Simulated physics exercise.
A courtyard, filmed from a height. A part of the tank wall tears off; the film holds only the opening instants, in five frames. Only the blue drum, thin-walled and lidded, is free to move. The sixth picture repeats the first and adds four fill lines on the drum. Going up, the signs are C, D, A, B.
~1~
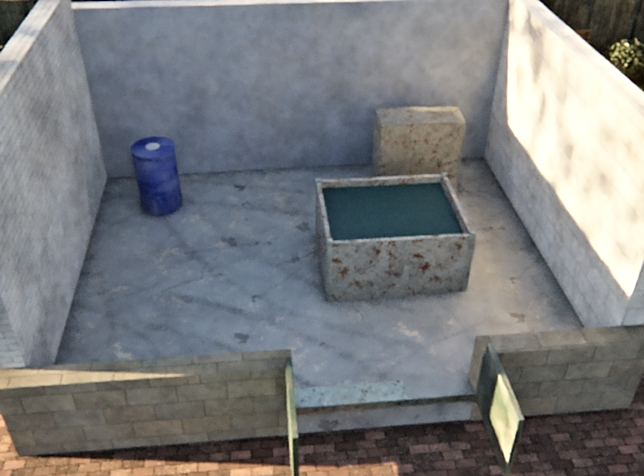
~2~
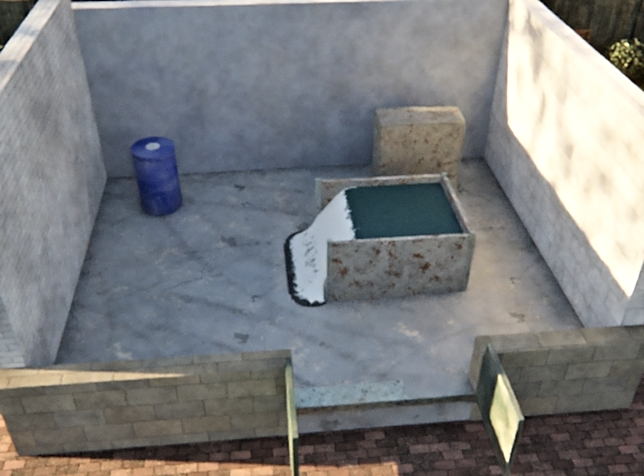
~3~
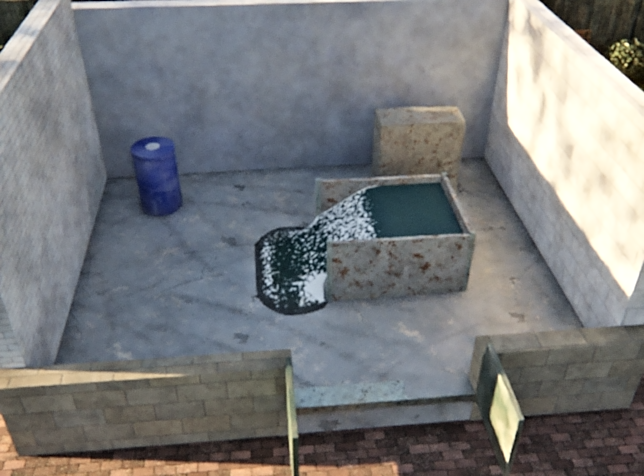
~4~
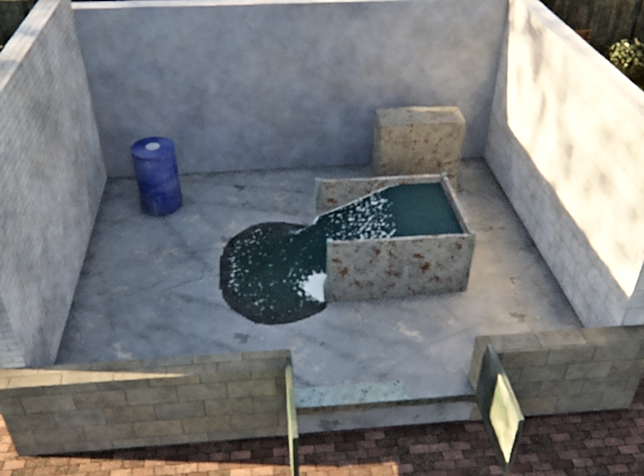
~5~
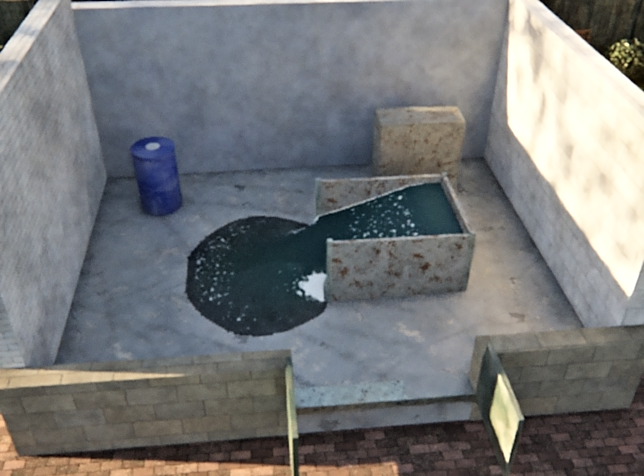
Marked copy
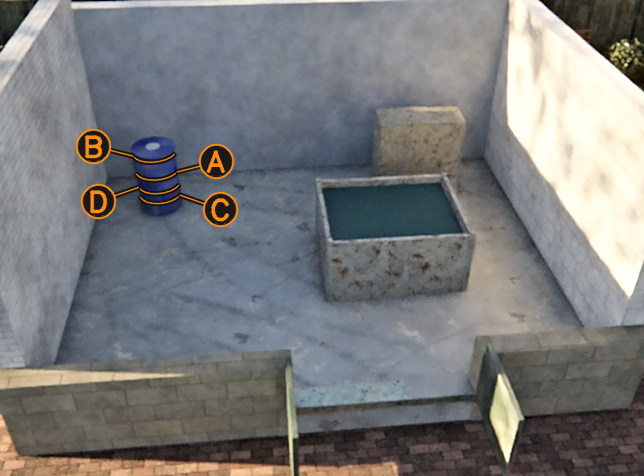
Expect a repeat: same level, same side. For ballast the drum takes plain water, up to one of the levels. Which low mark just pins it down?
Line C.
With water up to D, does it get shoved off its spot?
No.
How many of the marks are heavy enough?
All of the four.
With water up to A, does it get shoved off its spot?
No.
In orange, A at (155, 180); B at (152, 162); C at (159, 203); D at (157, 193); from the bottom up C, D, A, B.
For line A, it does not move.
For line B, it does not move.
For line C, it does not move.
For line D, it does not move.
